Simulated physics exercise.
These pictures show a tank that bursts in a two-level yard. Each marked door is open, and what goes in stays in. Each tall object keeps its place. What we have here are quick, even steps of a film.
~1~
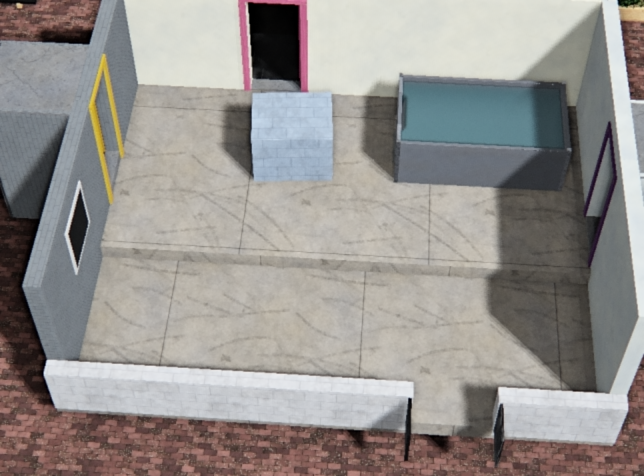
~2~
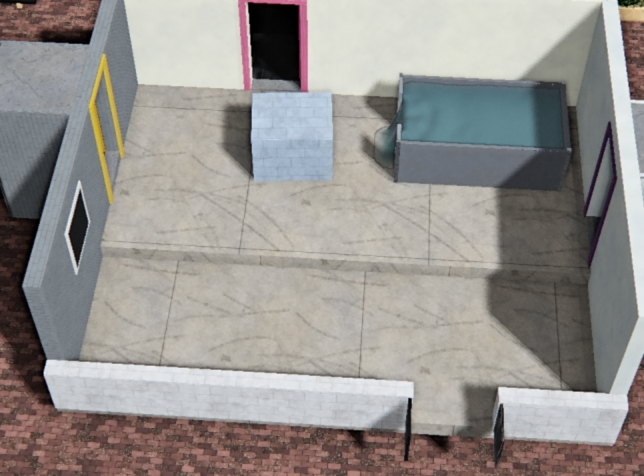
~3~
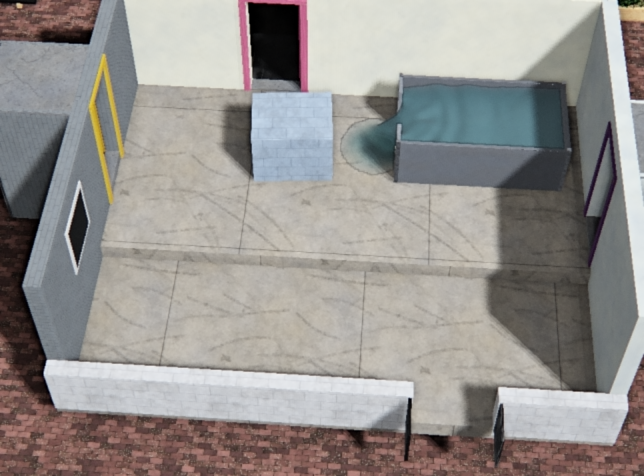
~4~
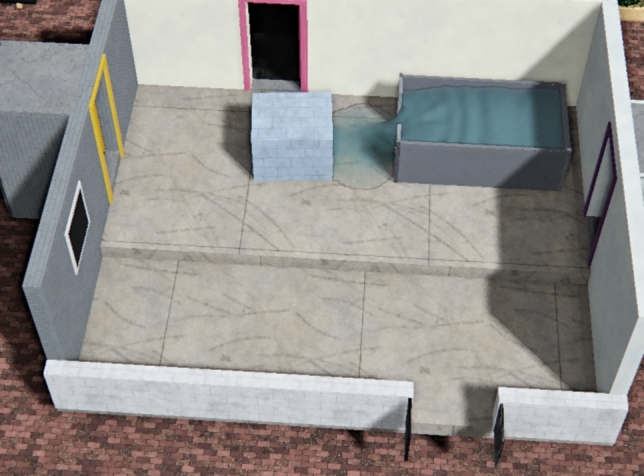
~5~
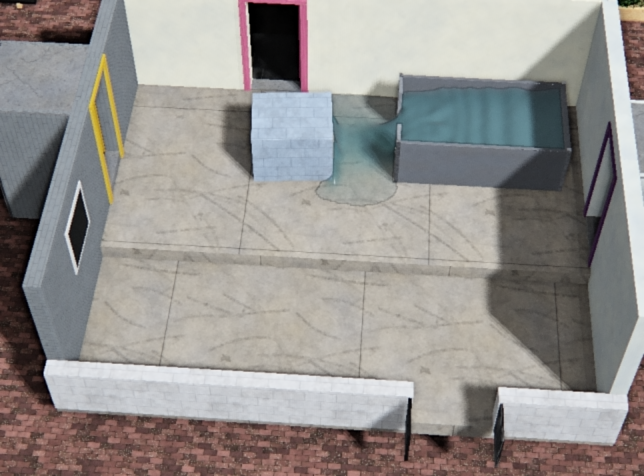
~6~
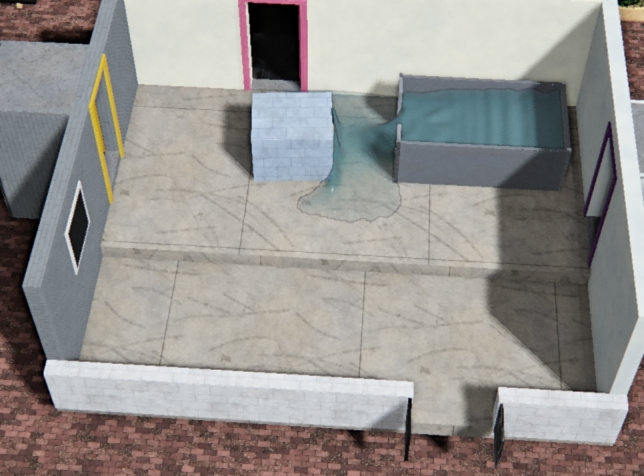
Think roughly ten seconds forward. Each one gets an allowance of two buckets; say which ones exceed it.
The purple door is going to stay within two buckets, the pink door is going to be swamped, the yellow door is going to stay within two buckets.
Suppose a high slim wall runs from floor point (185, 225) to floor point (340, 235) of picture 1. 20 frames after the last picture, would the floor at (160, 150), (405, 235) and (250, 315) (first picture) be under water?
Taking them in order, I'd say soaked, soaked and parched.
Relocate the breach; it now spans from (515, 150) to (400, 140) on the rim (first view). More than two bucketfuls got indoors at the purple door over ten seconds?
In short: Purple door falls short.
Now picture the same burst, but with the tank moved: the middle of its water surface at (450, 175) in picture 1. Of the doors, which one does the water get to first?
That is the one in yellow.
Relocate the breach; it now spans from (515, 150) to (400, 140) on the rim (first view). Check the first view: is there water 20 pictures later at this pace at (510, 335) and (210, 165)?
In order - first: Drenched, second: Not reached.
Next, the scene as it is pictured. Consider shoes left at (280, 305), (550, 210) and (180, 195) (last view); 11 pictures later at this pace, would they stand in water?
In that order: Flooded, free of water, free of water.
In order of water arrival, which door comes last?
It would be the purple one.
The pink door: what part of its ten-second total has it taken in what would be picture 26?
Some 60 per cent.
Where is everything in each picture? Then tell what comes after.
The first picture shows the tank at (482, 116) is whole and still.
In the second picture, the front is at (387, 130), out from the gap at (400, 133).
In the third picture, the front is at (348, 136), out from the gap at (400, 135).
In the fourth picture, the front is at a hidden place, out from the gap at (400, 136).
In the fifth picture, water pours out at (400, 136) and has run to a hidden place.
In the sixth picture, water pours out at (400, 135) and has run to a hidden place.
A moment on, water covers 20 % of the floor; the purple door not reached, the pink door over two buckets in, the yellow door not reached.
Next, water covers 45 % of the floor; the purple door not reached, the pink door over two buckets in, the yellow door not reached.
Then, water covers 70 % of the floor; the purple door not reached, the pink door far over two buckets in, the yellow door wet at the sill, nothing in.
Later, water covers 85 % of the floor; the purple door wet at the sill, nothing in, the pink door far over two buckets in, the yellow door wet at the sill, nothing in.
In the end, water covers 95 % of the floor; the purple door wet at the sill, nothing in, the pink door far over two buckets in, the yellow door wet at the sill, nothing in.
